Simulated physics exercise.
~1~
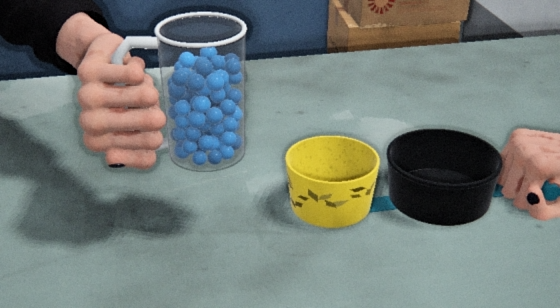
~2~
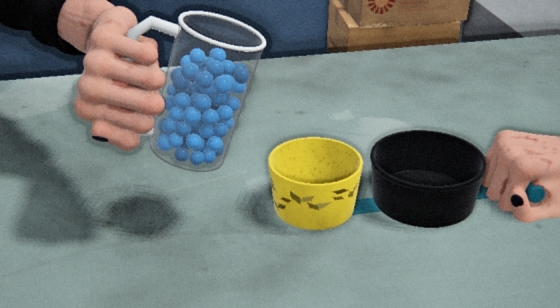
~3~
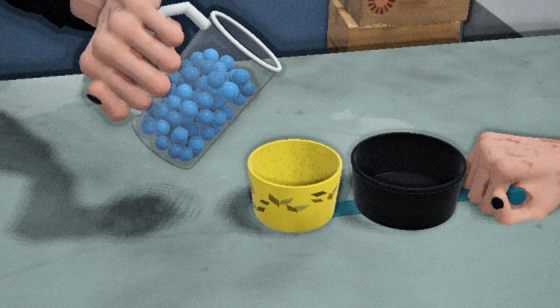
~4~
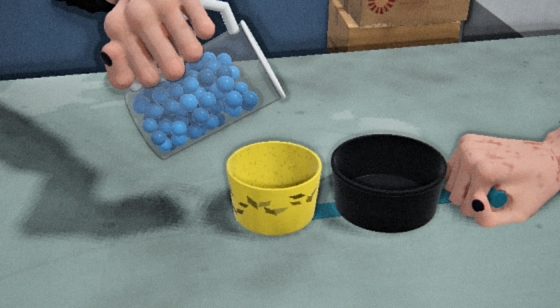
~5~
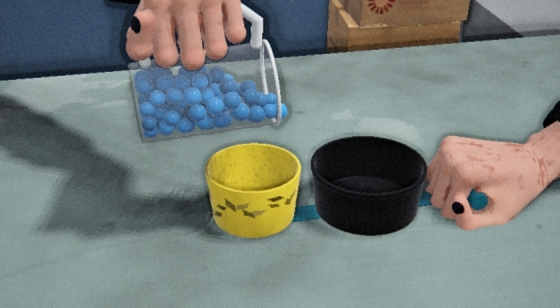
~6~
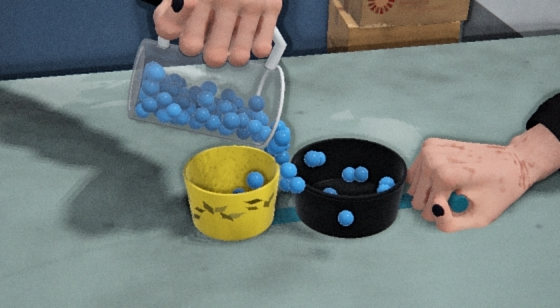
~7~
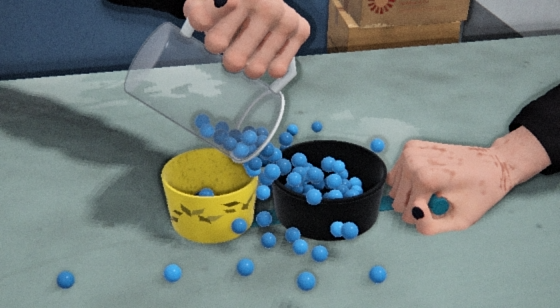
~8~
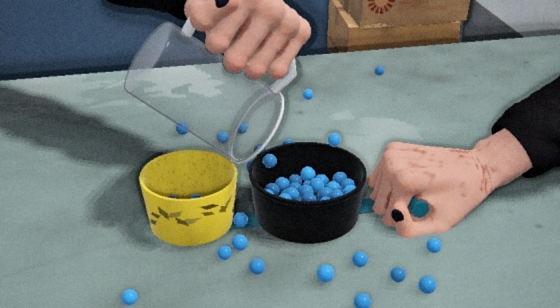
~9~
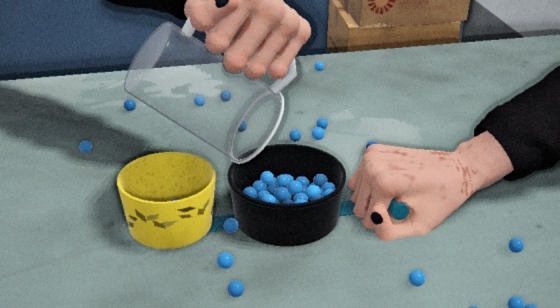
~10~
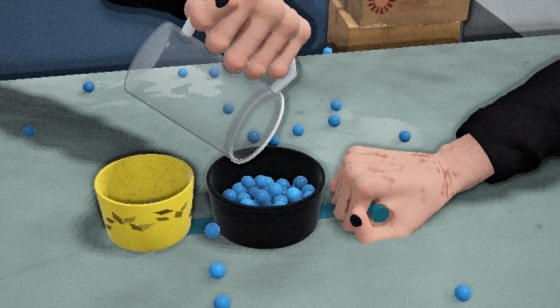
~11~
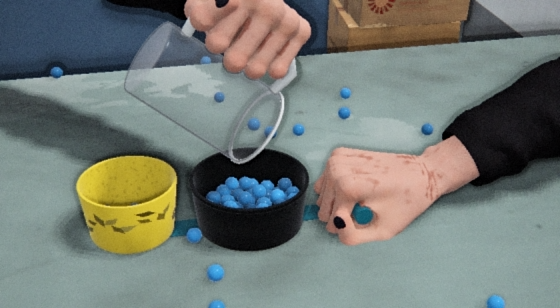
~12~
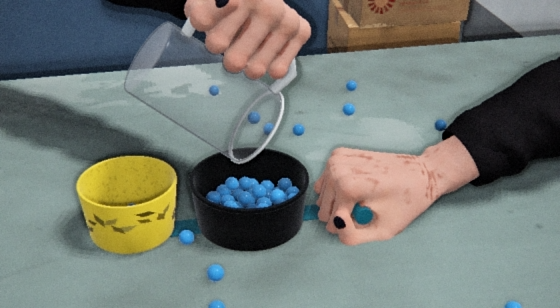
To begin with, one hand holds a clear cup full of blue balls above a table, while another grips a handle beside a joined yellow dish and black dish. The cup tips steadily to the right as the second hand slides the dishes left. Balls begin to spill as the dishes pass beneath the rim, a few dropping into the yellow one and many more into the black one. Others bounce and roll across the table. The emptied cup stays tilted while the dishes slide farther left and stop. Finally, the black dish holds a heap of balls, with several still scattered around the tabletop.
